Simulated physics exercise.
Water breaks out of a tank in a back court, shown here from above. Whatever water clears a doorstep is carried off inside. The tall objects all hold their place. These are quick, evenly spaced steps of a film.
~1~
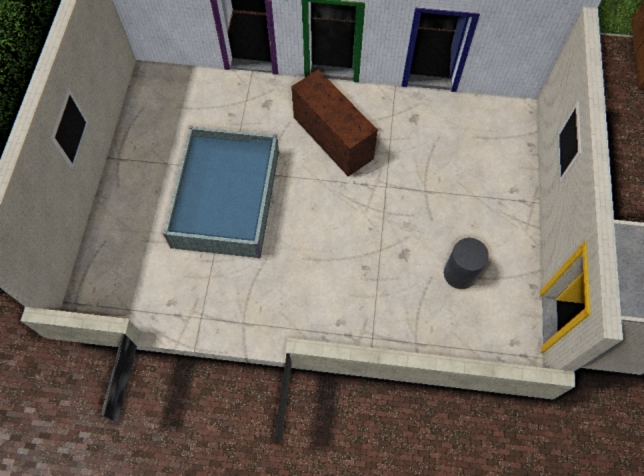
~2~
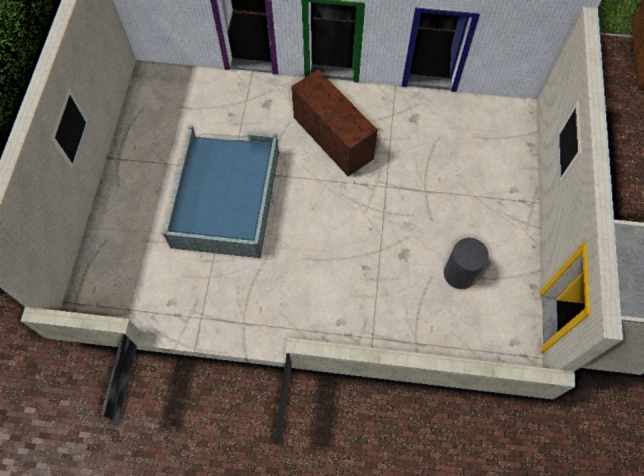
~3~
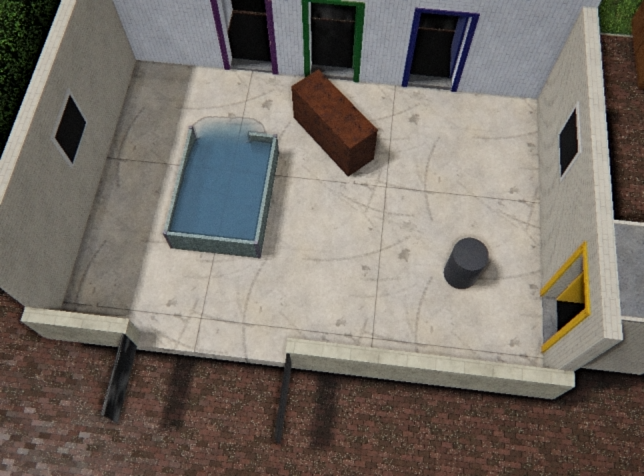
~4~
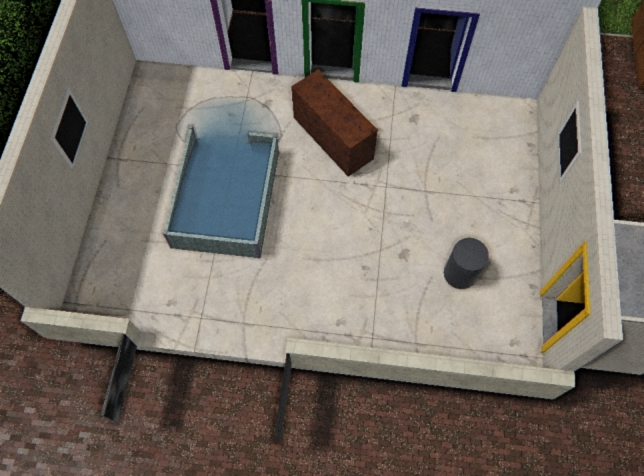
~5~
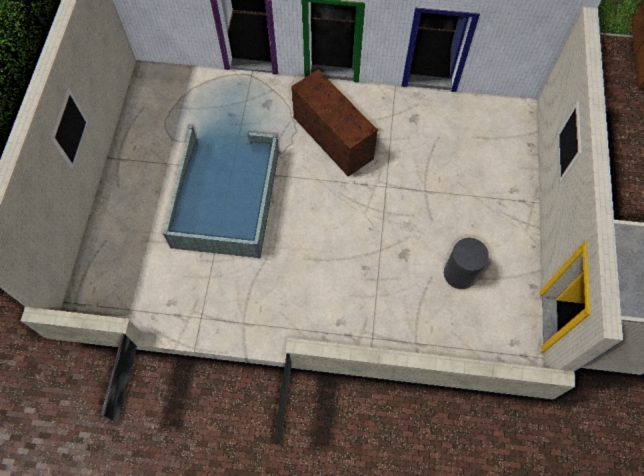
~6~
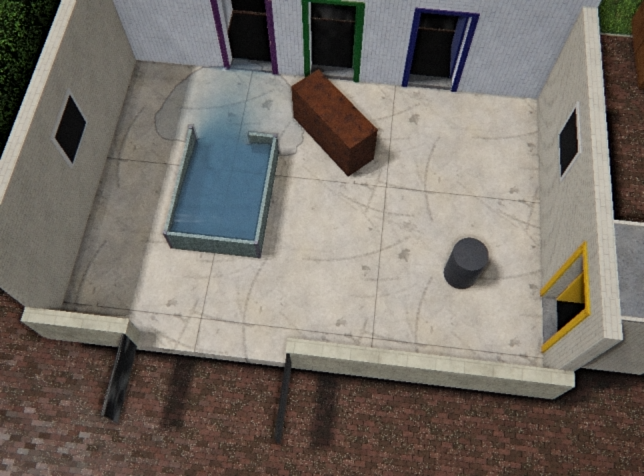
Water from an open, pale-rimmed tank lies in a pale-floored, walled court seen from high above. The tank stands left of centre, with a reddish-brown block to its upper right, a dark grey cylinder at right, purple, green and blue doorways behind, and a yellow-edged opening at right. A gap opens in the tank's far side and water pours out, fanning across the floor in a thin, widening sheet, while the camera stays still.
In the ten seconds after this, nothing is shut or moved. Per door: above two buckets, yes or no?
Purple door yes. Green door no. Yellow door no. Blue door no.
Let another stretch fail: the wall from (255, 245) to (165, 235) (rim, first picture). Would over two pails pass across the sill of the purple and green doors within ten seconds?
The purple door stays within the limit, while the green door stays within the limit.
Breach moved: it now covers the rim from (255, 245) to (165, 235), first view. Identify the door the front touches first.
It's the yellow-painted one.
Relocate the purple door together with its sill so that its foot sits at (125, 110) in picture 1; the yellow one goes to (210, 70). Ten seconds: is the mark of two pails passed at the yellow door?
Note - yellow door ends up higher.
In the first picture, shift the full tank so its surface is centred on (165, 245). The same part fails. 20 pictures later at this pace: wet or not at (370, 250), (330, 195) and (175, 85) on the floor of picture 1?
Spot one is not touched, spot two is not touched, spot three is touched.
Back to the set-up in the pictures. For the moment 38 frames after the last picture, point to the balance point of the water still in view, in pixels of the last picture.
Near (236, 156).
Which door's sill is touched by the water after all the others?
It's the one in yellow.
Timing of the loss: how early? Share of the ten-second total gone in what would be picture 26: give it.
Near 65 in a hundred.
A moment on, water covers 15 % of the floor; the purple door over two buckets in, the green door wet at the sill, nothing in, the yellow door not reached, the blue door not reached.
Next, water covers 15 % of the floor; the purple door far over two buckets in, the green door wet at the sill, nothing in, the yellow door not reached, the blue door not reached.
Then, water covers 35 % of the floor; the purple door far over two buckets in, the green door wet at the sill, nothing in, the yellow door not reached, the blue door wet at the sill, nothing in.
Later, water covers 50 % of the floor; the purple door far over two buckets in, the green door wet at the sill, nothing in, the yellow door not reached, the blue door wet at the sill, nothing in.
In the end, water covers 70 % of the floor; the purple door far over two buckets in, the green door wet at the sill, nothing in, the yellow door wet at the sill, nothing in, the blue door wet at the sill, nothing in.
